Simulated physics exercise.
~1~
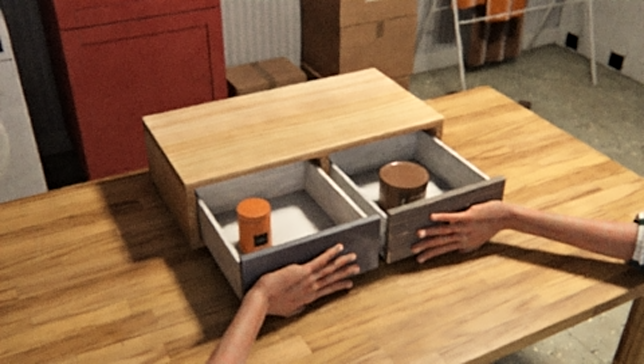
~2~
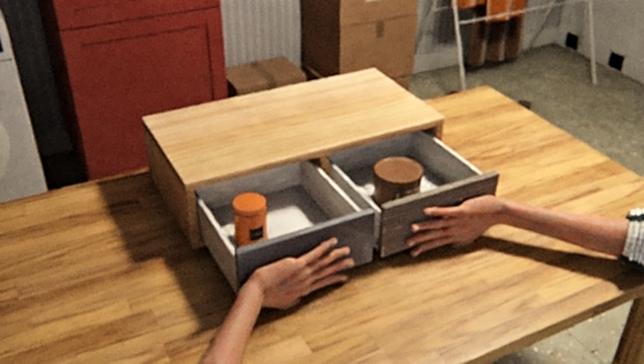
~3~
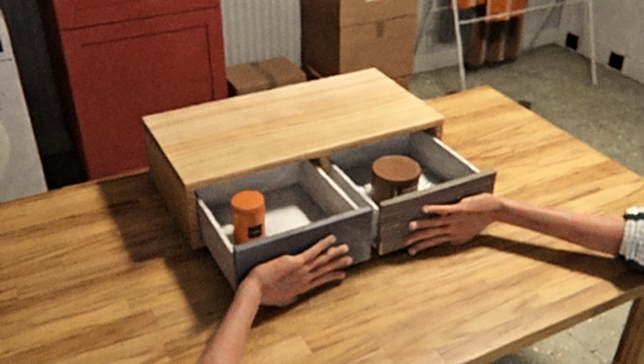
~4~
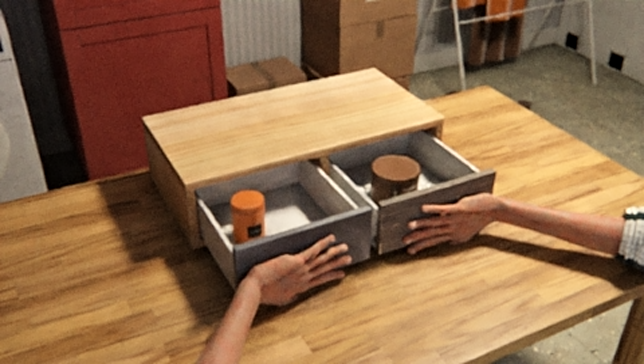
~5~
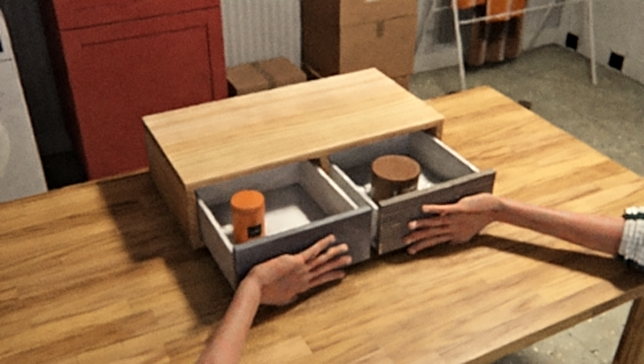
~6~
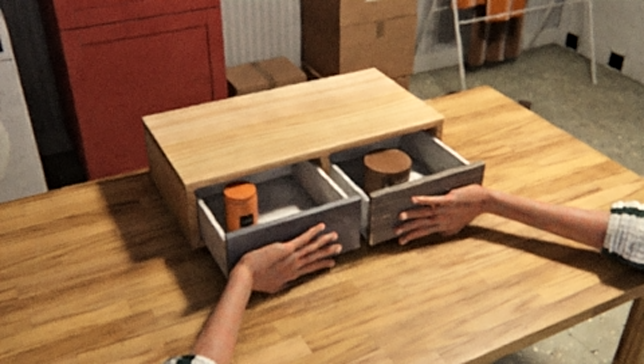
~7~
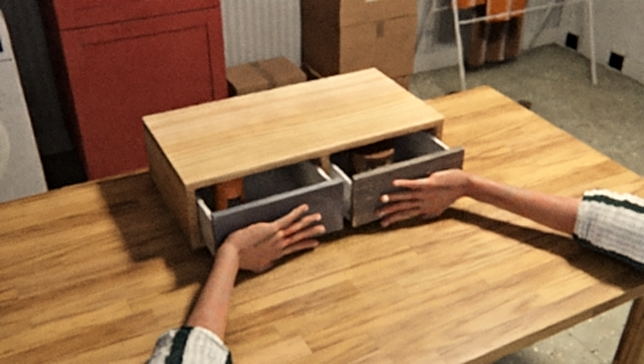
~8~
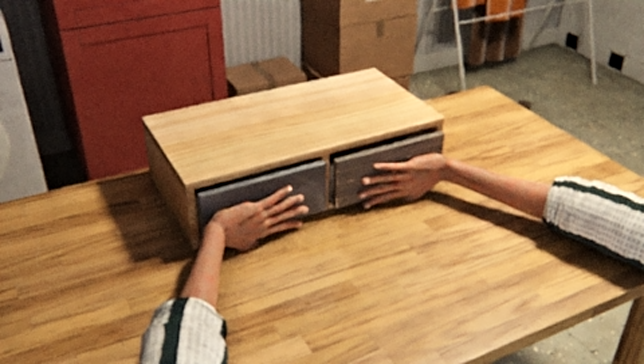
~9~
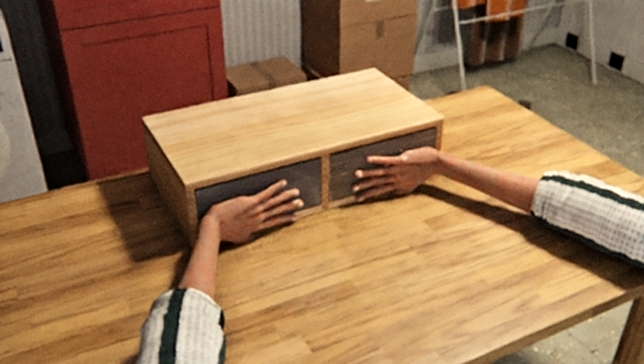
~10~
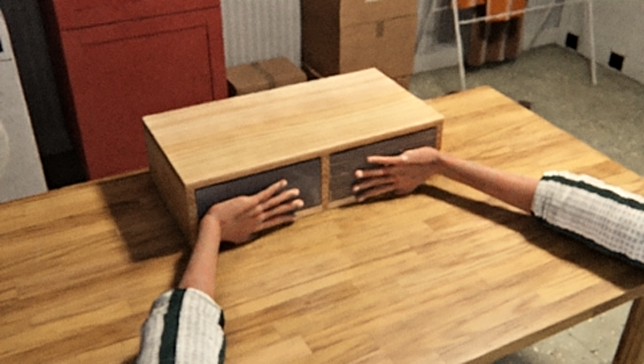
On a wooden table, two hands push a small chest's two open drawers fully shut.
